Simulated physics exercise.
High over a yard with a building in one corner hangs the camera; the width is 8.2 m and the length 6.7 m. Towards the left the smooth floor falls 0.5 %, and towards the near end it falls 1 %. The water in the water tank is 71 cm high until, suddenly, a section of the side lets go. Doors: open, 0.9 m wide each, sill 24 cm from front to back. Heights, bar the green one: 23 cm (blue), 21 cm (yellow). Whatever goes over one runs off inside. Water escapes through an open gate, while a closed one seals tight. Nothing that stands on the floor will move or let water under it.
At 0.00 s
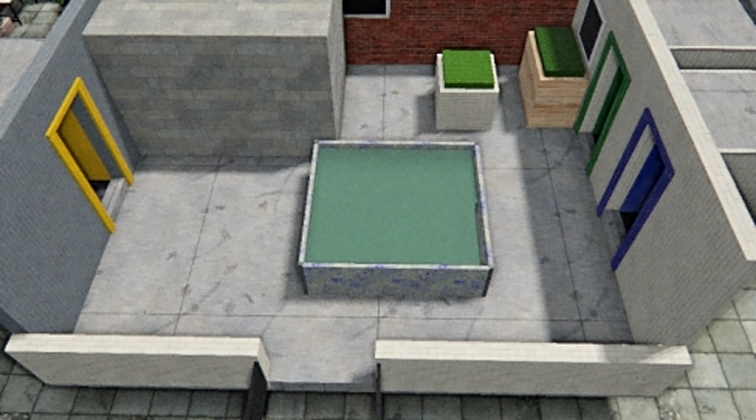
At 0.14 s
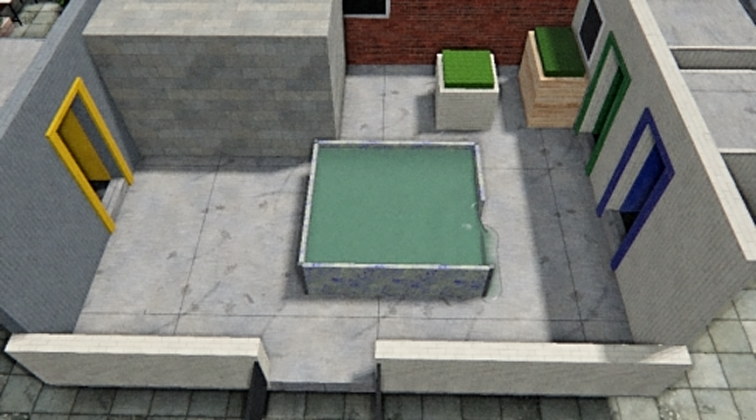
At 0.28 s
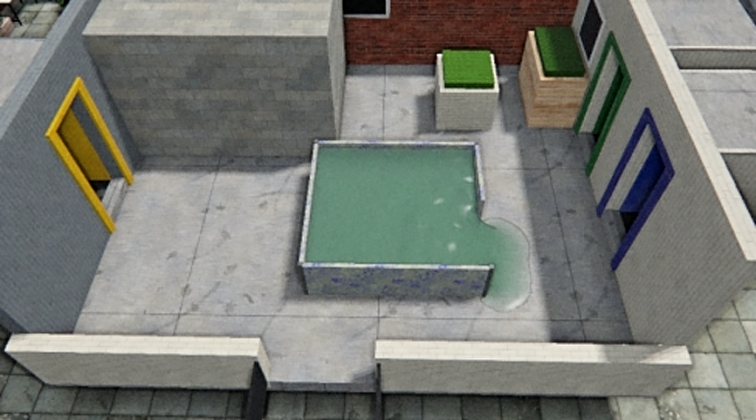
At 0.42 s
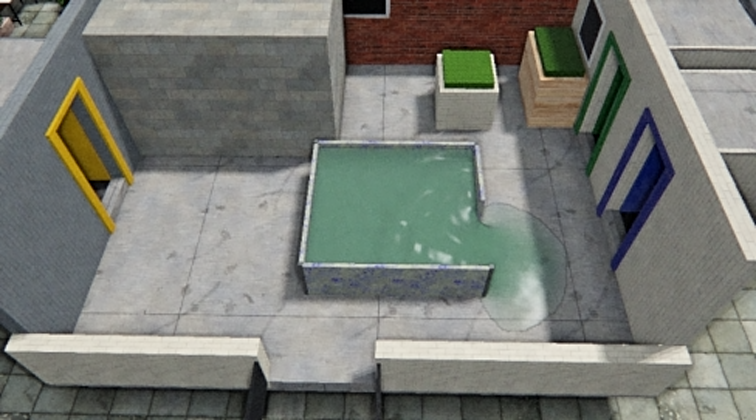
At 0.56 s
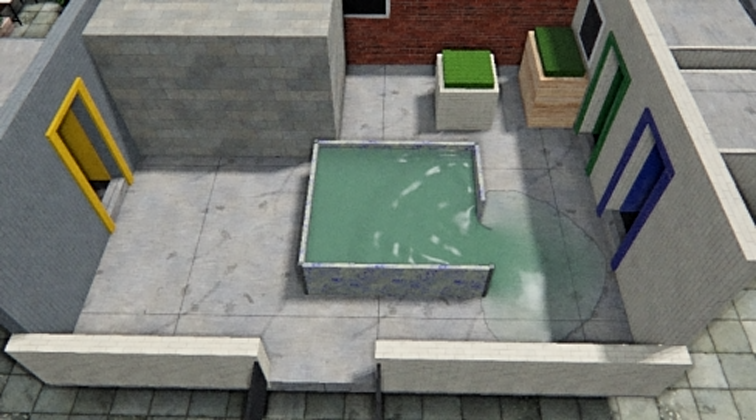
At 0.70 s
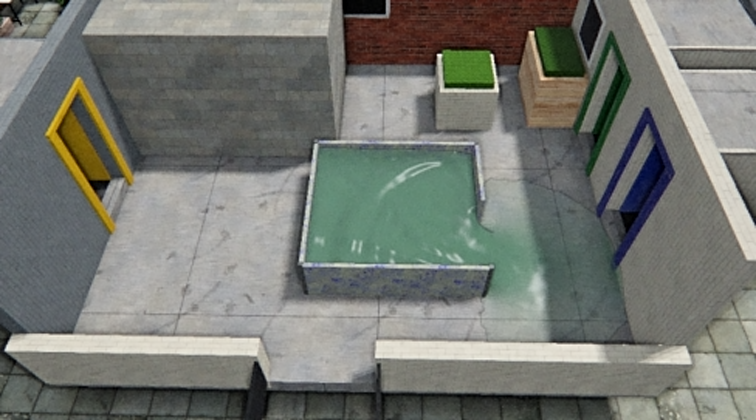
Green water pours from a gap in the tank's right side and spreads to the blue door.
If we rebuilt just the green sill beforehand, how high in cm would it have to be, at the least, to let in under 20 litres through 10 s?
I would say 18 cm at minimum.
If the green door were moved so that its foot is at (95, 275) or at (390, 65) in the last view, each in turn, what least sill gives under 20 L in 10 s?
Minimums: About 9.5 cm and 8.5 cm.
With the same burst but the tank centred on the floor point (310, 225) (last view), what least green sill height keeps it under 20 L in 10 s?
Some 21 cm.
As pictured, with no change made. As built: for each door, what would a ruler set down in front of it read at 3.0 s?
The blue door has 34 cm, the green door 9 cm and the yellow door 0 cm.
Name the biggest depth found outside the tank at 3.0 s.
Around 41 centimetres.
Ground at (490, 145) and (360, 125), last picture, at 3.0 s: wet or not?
In order, the two points are soaked and bone dry.
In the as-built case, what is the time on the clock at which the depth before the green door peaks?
I'd say near 4.0 seconds.
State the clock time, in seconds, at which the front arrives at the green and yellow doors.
I'd say green at 1.4 s and yellow at 6.0 s.
After 1.4 s water covers 20 % of the floor, deepest (57 cm) near (636, 371); 4 cm at the green door, 0 litres in over its 8 cm sill.
After 3.0 s water covers 35 % of the floor, deepest (41 cm) near (633, 358); 9 cm at the green door, 1 litre in over its 8 cm sill.
After 10.0 s water covers 95 % of the floor, deepest (18 cm) near (345, 151); 13 cm at the green door, 135 litres in over its 8 cm sill.
At the green door as built, the water arrived by 1.4 s and peaked near 15 cm at 4.0 s.
Run again over the same 10 s with other heights there, 46 litres in over 14.5 cm, 14 litres over 19.5 cm. The limit of 20 litres is kept from about 18 cm up.
